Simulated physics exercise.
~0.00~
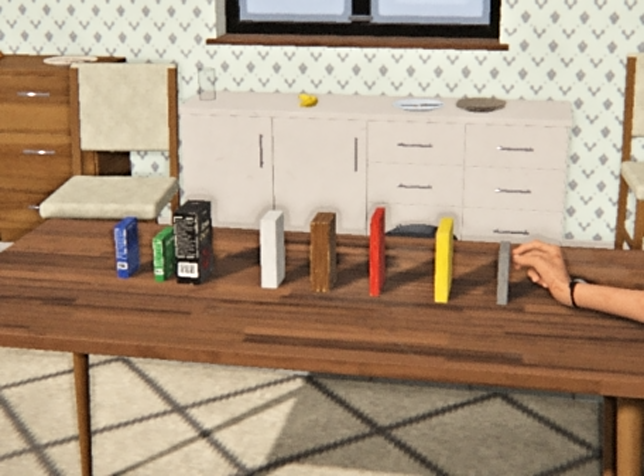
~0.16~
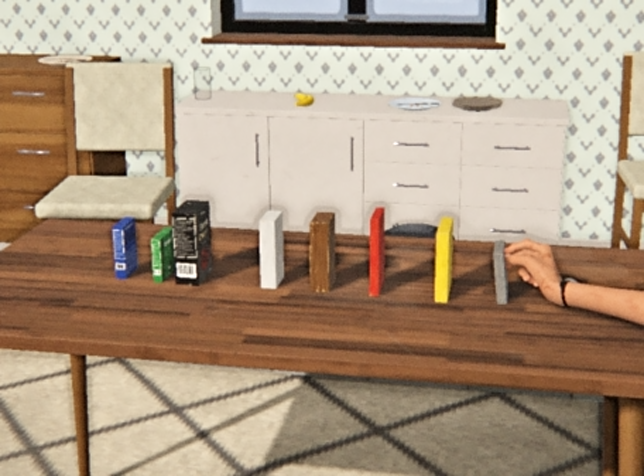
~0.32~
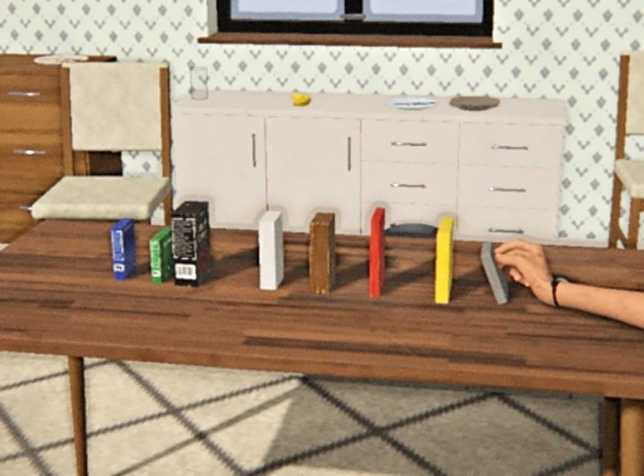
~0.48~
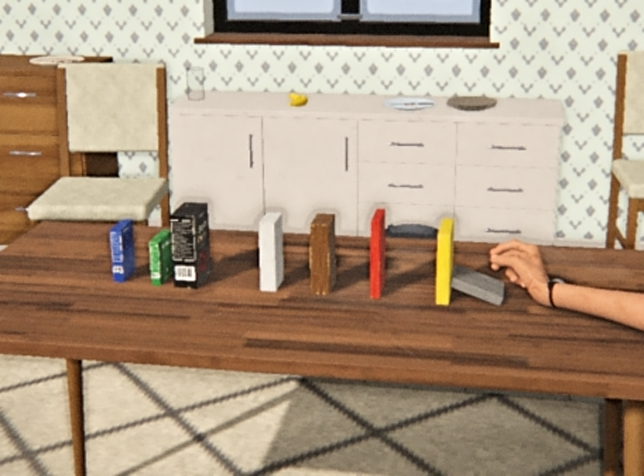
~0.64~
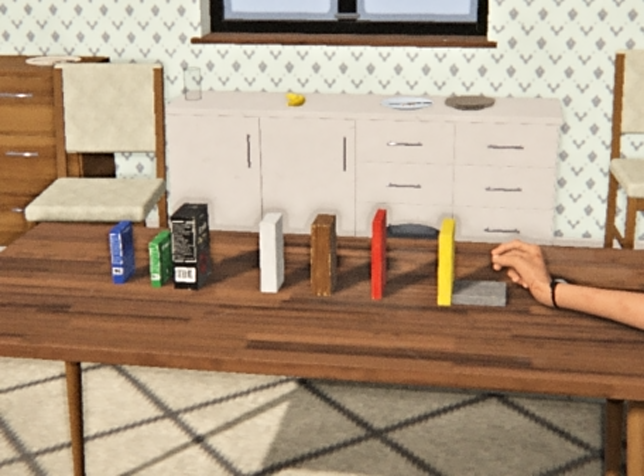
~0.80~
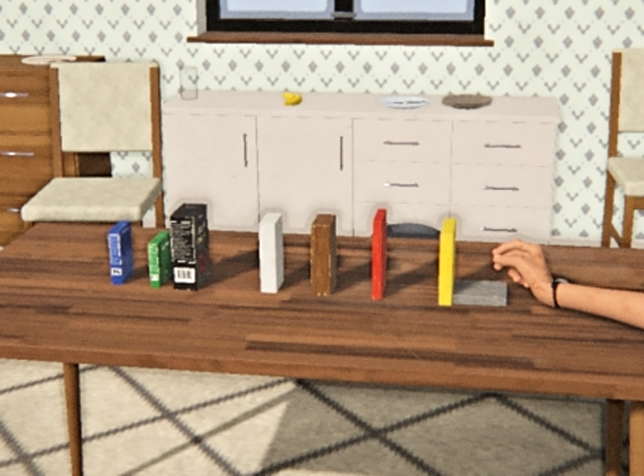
A hand tips the grey board left; it falls flat beside the standing yellow block.
